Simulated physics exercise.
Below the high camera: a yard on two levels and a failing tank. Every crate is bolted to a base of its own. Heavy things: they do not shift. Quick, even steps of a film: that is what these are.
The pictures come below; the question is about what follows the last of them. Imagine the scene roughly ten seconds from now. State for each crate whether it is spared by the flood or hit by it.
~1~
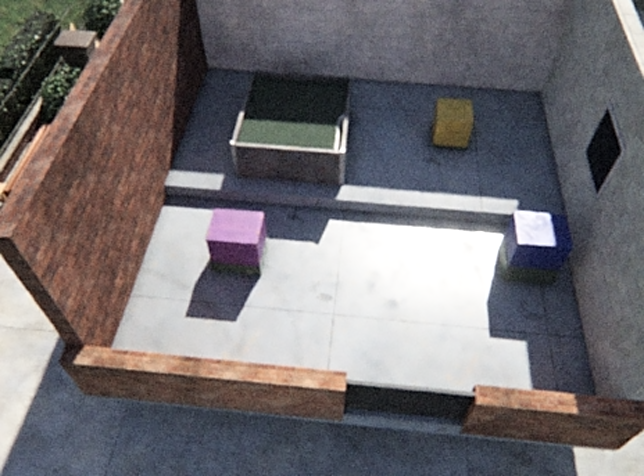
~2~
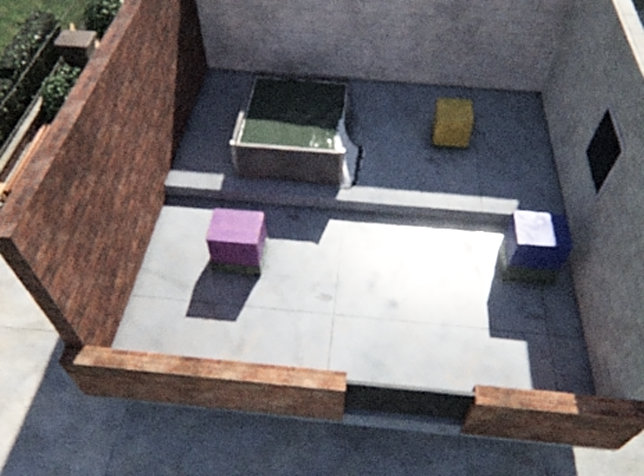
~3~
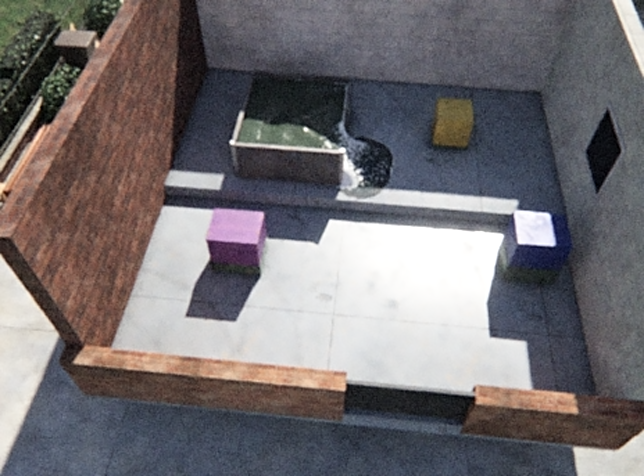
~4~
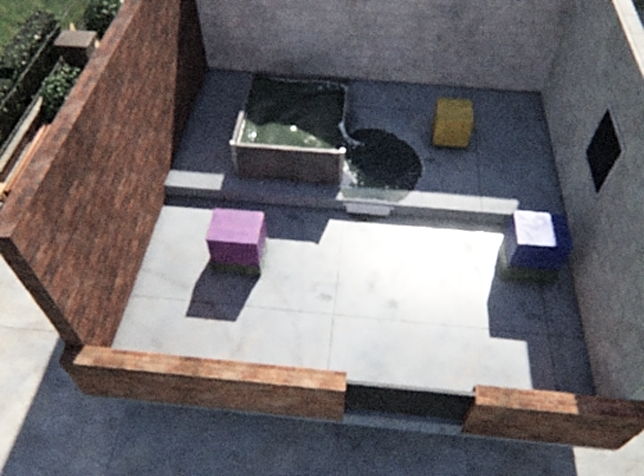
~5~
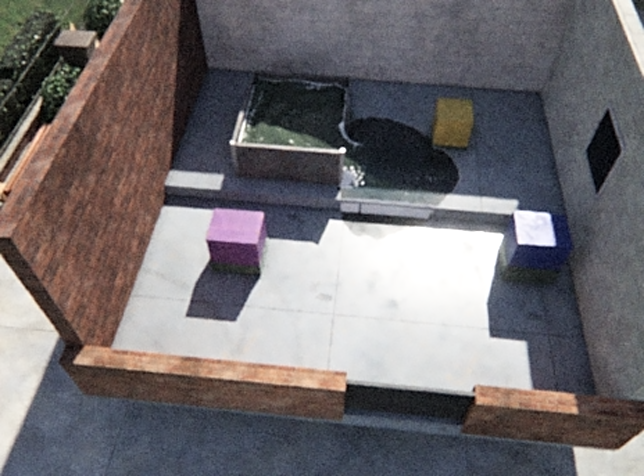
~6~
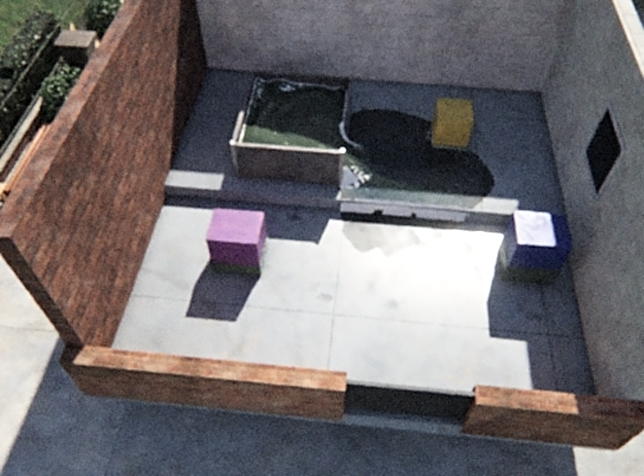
The yellow crate is hit; the blue crate is spared; the purple crate is spared.
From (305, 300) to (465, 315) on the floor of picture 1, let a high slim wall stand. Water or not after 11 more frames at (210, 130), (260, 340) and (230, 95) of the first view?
Taking the three spots in order: Spared, spared, spared.
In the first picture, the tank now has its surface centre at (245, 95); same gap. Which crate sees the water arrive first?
My pick is the crate marked yellow.
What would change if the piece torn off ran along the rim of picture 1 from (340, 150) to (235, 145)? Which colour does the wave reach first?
Answer: The purple-painted one.
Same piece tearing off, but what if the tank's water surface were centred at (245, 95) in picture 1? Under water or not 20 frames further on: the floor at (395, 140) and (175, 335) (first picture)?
The first is wetted, and then the second is not reached.
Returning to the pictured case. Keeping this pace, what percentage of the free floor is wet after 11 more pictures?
I'd say 40 per cent.
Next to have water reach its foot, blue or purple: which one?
That's the one in blue.
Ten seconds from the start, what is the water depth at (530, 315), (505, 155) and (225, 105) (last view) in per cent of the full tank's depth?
Some 8, 6 and 6 in a hundred.
A moment on, water covers 25 % of the floor; the yellow crate water round its plinth, the blue crate water round its plinth, the purple crate not reached.
Next, water covers 40 % of the floor; the yellow crate water round its plinth, the blue crate water round its plinth, the purple crate not reached.
Then, water covers 45 % of the floor; the yellow crate water round its plinth, the blue crate water round its plinth, the purple crate not reached.
Later, water covers 70 % of the floor; the yellow crate water round its plinth, the blue crate water round its plinth, the purple crate not reached.
In the end, water covers 95 % of the floor; the yellow crate was topped, the blue crate stayed above the water, the purple crate stayed above the water.
